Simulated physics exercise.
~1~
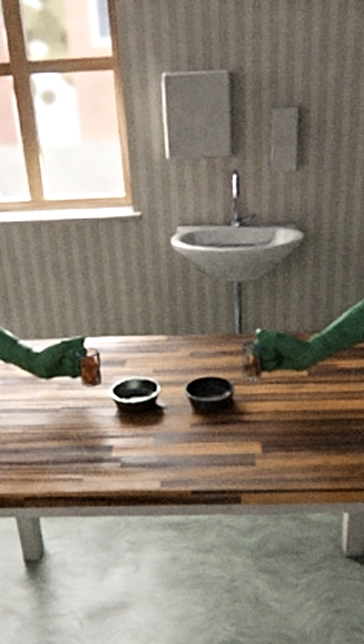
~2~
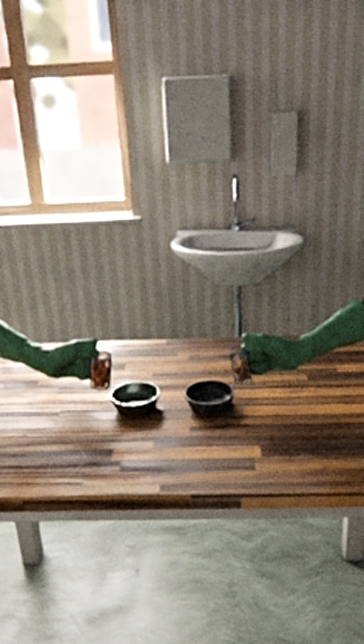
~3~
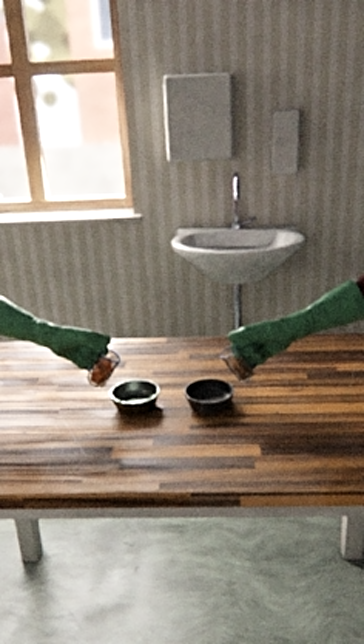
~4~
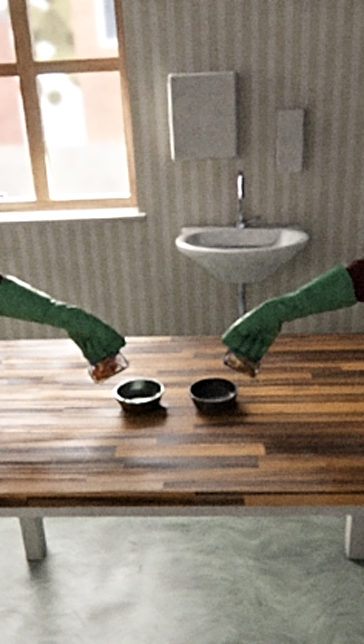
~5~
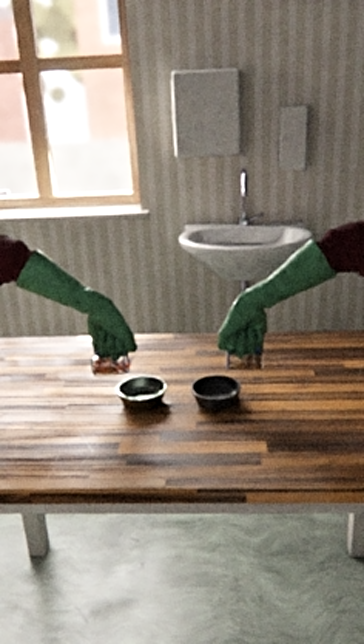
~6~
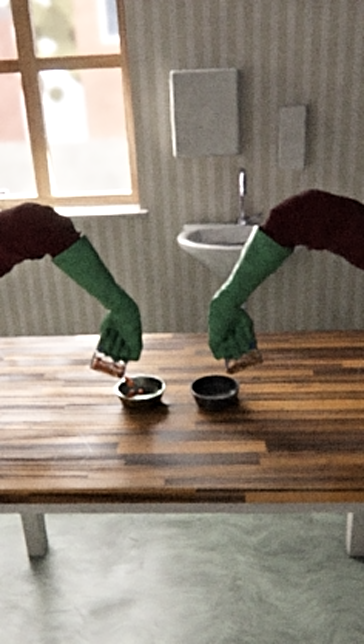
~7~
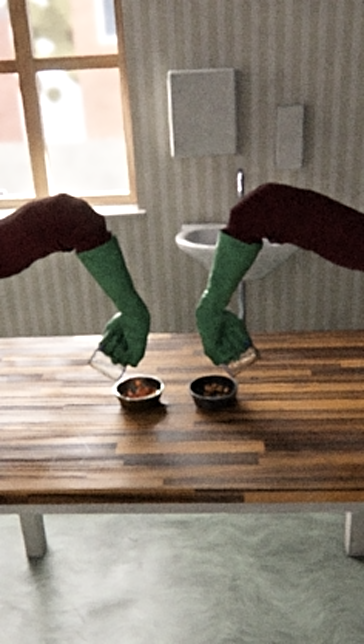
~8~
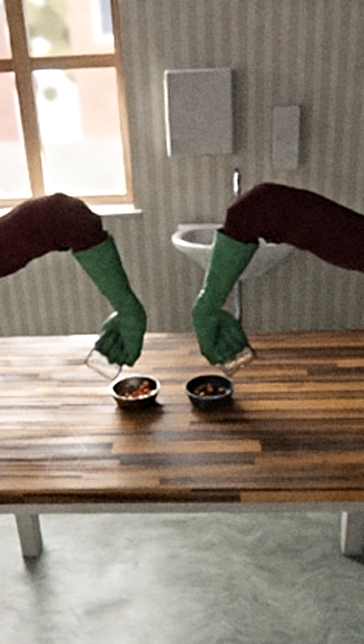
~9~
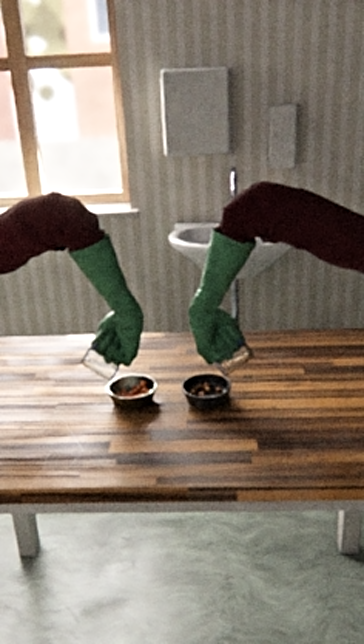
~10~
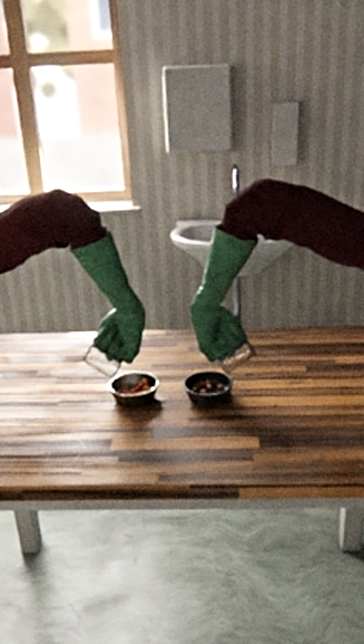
In a room with a sink, two green-gloved hands tipping cups over dark dishes on a wooden table, all contents landing inside.
